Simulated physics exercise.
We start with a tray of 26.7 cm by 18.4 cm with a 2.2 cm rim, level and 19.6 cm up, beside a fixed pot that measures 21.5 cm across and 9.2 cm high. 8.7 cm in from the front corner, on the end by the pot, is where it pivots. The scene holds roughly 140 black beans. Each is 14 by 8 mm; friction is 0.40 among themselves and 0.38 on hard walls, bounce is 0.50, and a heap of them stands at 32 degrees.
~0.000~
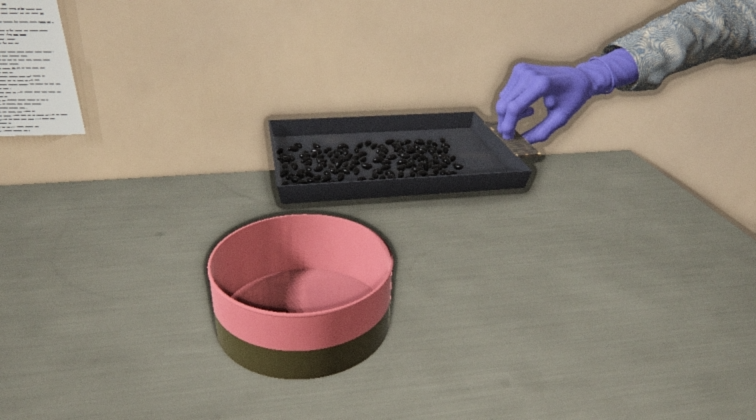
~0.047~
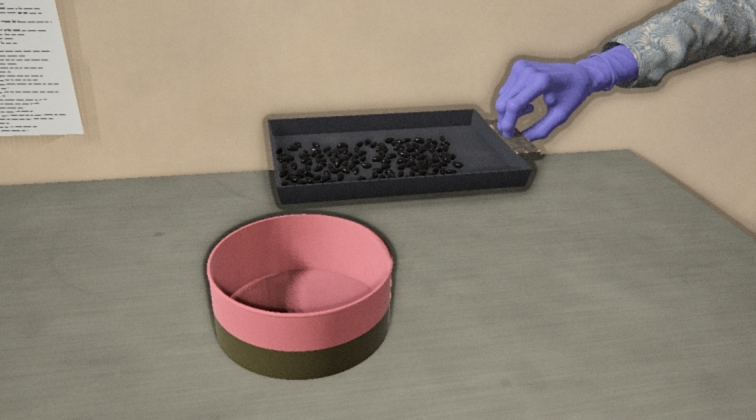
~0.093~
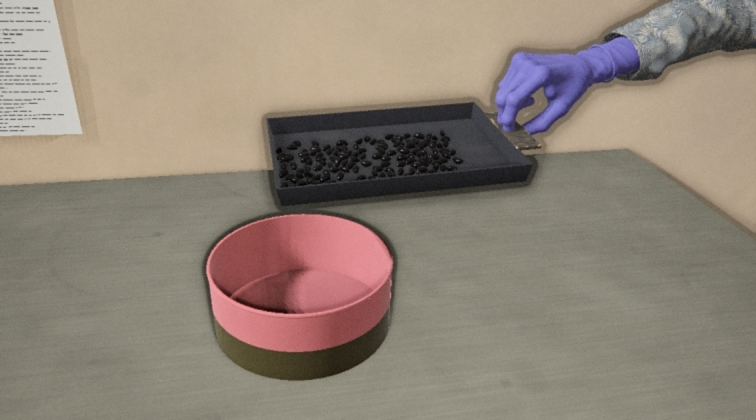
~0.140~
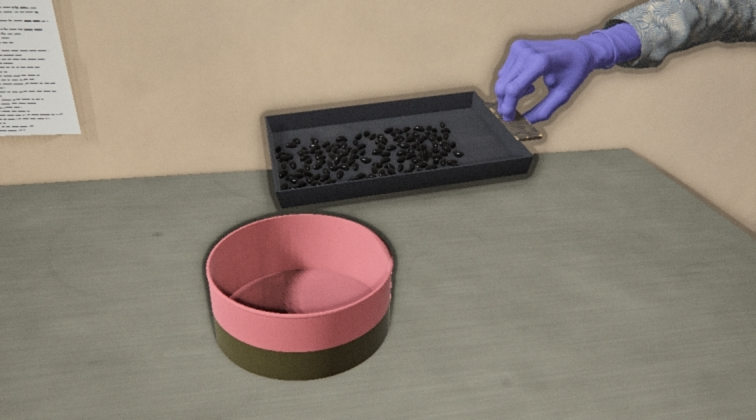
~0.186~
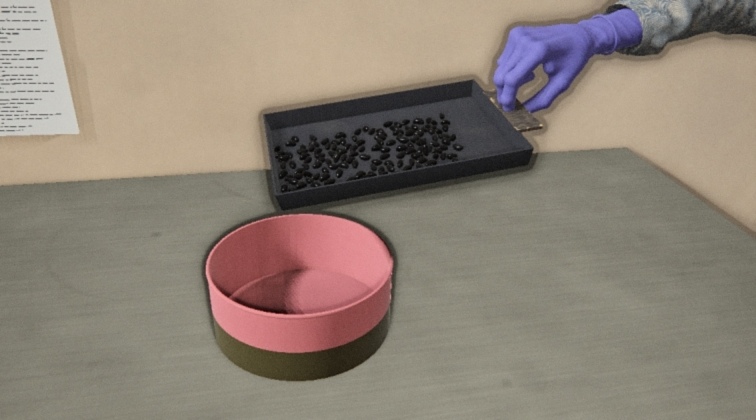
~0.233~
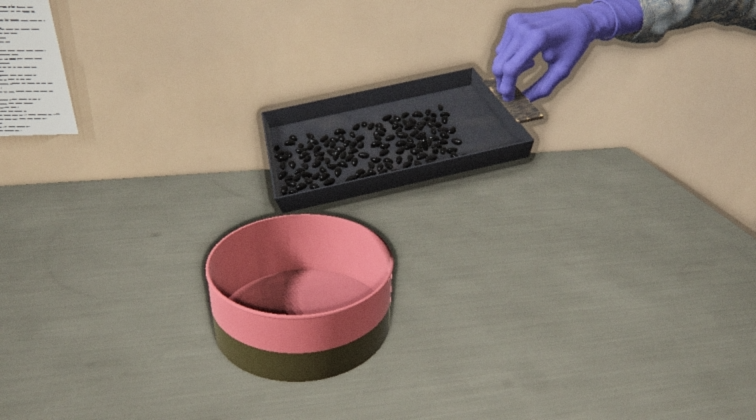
On a grey tabletop, a purple-gloved hand raises the right end of a dark tray of black beans behind a pink pot.
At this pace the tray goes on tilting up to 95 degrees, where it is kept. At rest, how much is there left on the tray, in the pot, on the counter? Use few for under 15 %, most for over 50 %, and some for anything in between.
Tray: Few, pot: Most, counter: Few.
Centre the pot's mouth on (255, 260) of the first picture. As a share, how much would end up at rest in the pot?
With the pot there, close to 100 per cent.
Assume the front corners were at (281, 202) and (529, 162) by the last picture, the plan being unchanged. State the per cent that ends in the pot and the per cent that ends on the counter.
In the pot: 95 per cent; on the counter: 5 per cent.
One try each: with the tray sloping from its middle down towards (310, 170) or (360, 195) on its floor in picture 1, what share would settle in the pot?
90 and 95 %.
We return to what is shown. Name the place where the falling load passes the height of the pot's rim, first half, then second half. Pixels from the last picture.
Early: About (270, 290); late: About (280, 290).
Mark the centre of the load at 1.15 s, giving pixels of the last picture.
Look near (302, 175) in the last picture.
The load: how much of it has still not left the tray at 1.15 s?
About 95%.
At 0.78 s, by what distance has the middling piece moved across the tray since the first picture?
Roughly 5 cm.
After 0.78 s, tilt 51 degrees; the tray holds 100 %, the pot 0 %.
After 1.15 s, tilt 78 degrees; the tray holds 95 %, the pot 0 %.
Then, at 1.60 s, tilt 95 degrees; the tray holds 5 %, the pot 90 %.
In the end, at 2.5 s, tray 0 %, pot 100 %, counter 0 %.
